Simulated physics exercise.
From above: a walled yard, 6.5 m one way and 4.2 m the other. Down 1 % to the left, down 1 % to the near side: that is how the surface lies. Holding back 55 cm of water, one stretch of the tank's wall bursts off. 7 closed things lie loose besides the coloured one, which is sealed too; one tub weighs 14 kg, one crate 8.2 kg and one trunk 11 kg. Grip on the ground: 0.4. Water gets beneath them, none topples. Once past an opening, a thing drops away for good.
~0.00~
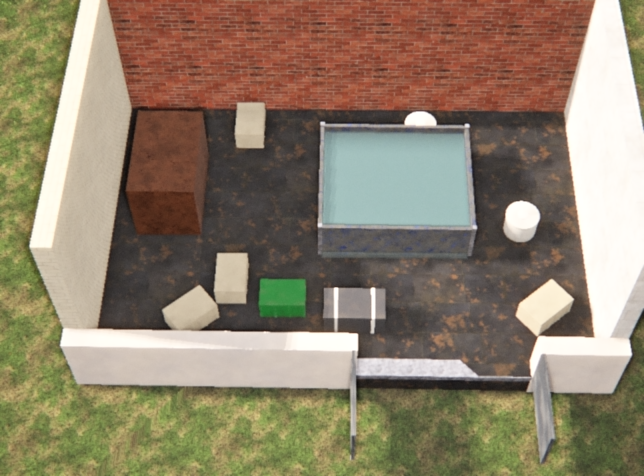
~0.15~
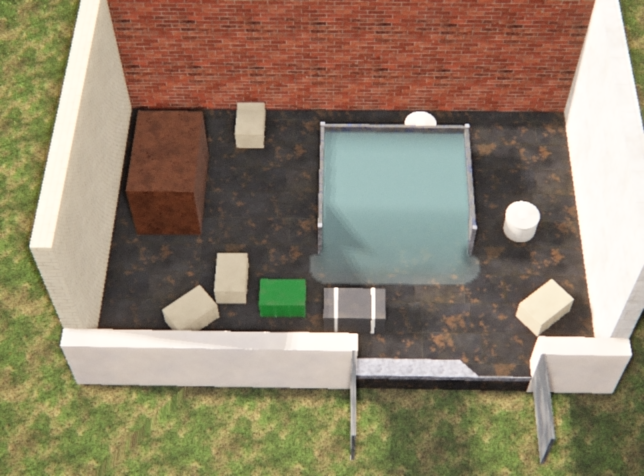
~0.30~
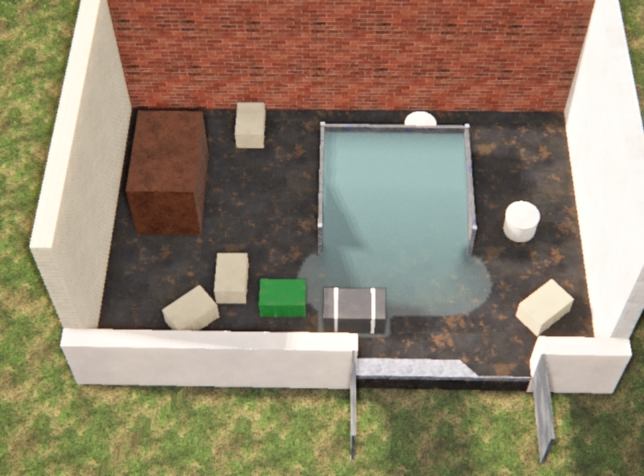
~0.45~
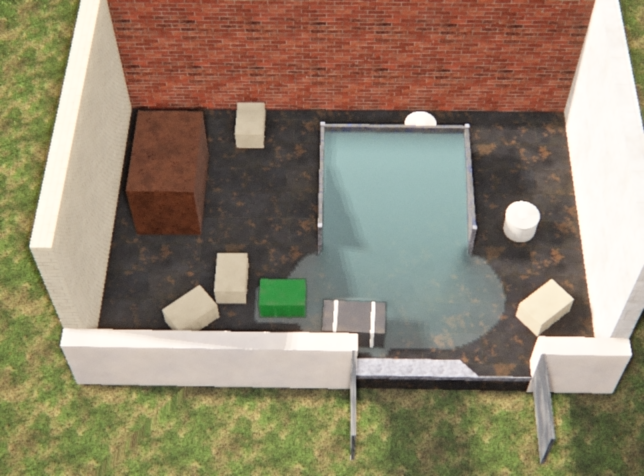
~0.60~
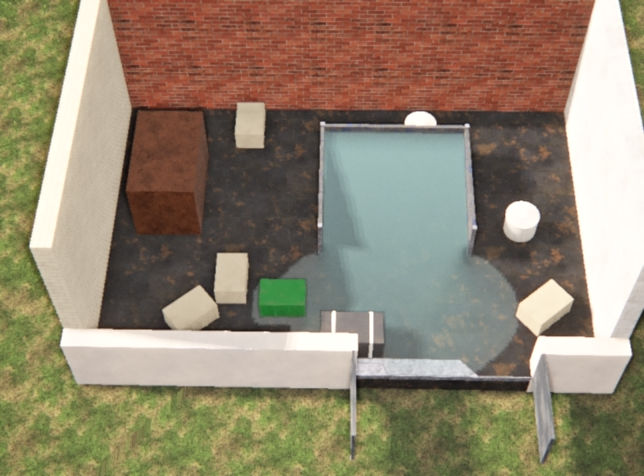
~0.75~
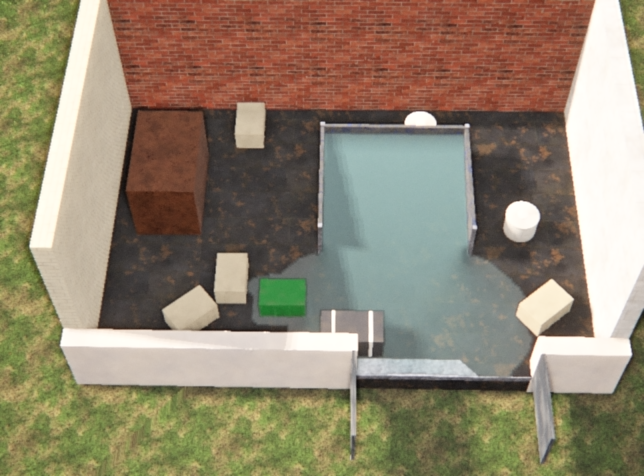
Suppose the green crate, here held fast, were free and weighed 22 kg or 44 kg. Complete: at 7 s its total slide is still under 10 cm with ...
With the heavier weight only.
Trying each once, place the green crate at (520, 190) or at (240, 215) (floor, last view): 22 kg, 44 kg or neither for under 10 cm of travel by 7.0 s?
One by one: Lighter mass suffices; lighter mass suffices.
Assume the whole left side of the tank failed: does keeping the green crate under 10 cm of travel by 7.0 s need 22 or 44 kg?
Neither one.
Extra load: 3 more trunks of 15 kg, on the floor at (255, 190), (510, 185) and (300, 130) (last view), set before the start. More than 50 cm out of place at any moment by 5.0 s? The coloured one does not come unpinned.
In order: Not as far, then not as far, then not as far.
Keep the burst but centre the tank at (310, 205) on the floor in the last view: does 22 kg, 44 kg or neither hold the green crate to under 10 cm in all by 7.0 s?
For that case: Both fail.
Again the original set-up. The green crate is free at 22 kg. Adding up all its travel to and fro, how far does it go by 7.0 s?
300 cm, roughly.
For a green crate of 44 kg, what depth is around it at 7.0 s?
Roughly 5 cm.
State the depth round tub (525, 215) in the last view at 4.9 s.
About 1 cm.
After 1.4 s the green crate would be 25 cm from its start with 22 kg and 0 cm from its start with 44 kg; 6 cm of water round it then.
After 3.1 s the green crate would be 205 cm from its start with 22 kg and 0 cm from its start with 44 kg; 7 cm of water round it then.
After 4.9 s the green crate would be 192 cm from its start with 22 kg and 0 cm from its start with 44 kg; 4 cm of water round it then.
After 7.0 s the green crate would be 171 cm from its start with 22 kg and 0 cm from its start with 44 kg; 5 cm of water round it then.
